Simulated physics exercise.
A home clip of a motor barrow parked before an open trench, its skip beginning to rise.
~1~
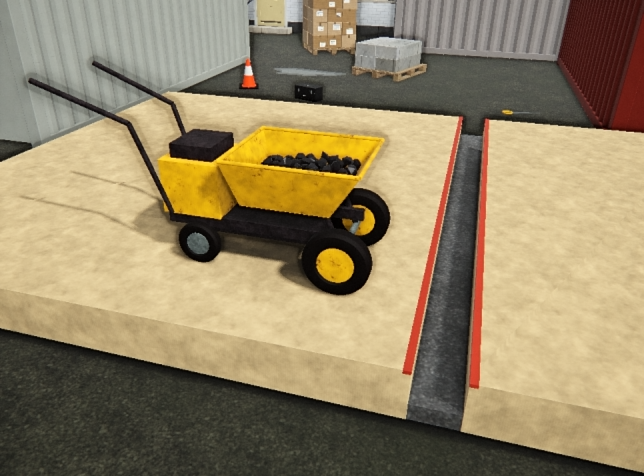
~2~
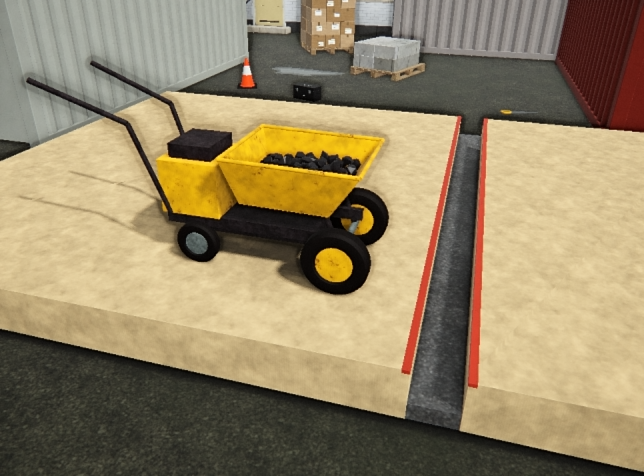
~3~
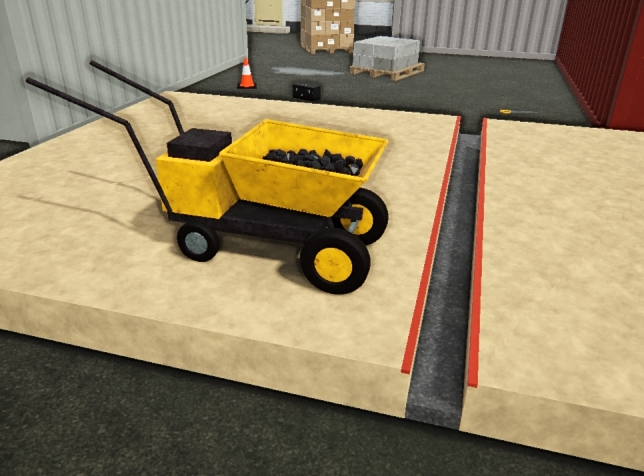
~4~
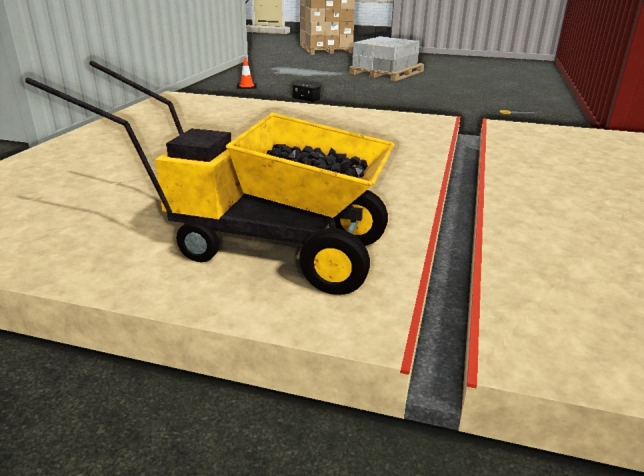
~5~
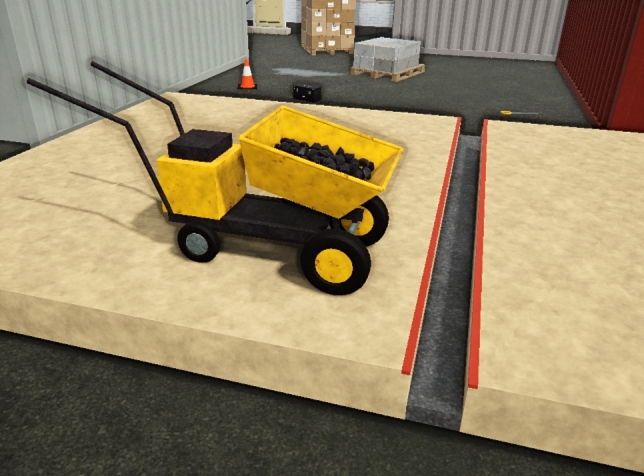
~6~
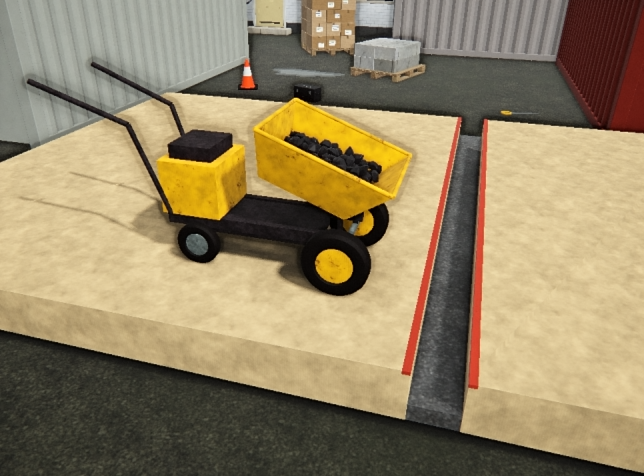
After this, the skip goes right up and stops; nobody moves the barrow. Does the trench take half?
It catches the larger part.
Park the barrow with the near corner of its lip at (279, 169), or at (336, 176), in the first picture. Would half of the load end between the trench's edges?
One: Below a half. Two: Over half.
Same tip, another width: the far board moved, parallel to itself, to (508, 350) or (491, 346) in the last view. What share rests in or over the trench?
Roughly 100 per cent, and 100 per cent.
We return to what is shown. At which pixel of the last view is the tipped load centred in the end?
Close to (457, 300).
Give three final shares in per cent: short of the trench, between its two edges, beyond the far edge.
Short: 0 %, between: 80 %, beyond: 20 %.
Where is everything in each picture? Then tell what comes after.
In the first frame, lip of the skip near (359, 179), level; top of the load near (310, 170), lumps of coal; first edge of the trench near (415, 332); far edge near (477, 343), the trench under half as wide as the skip, and about as deep as wide.
In the second frame, lip of the skip near (360, 179), tipped barely; top of the load near (310, 169).
In the third frame, lip of the skip near (364, 181), tipped barely; top of the load near (302, 165).
In the fourth frame, lip of the skip near (372, 184), tipped a little; top of the load near (294, 158).
In the fifth frame, lip of the skip near (382, 190), tipped a little; top of the load near (294, 153).
In the sixth frame, lip of the skip near (393, 197), tipped clearly; top of the load near (296, 150); first edge of the trench near (415, 332); far edge near (476, 344).
Shortly afterwards, skip tipped steeply; the whole lot in the skip.
Next, skip tipped right over; the bulk in the skip; a little in or heaped over the trench; only a few beyond it; only a few falling.
Some moments later, skip tipped right over; a little in the skip; the bulk in or heaped over the trench; near a quarter beyond it.
In the end, skip tipped right over; the bulk in or heaped over the trench; near a quarter beyond it.
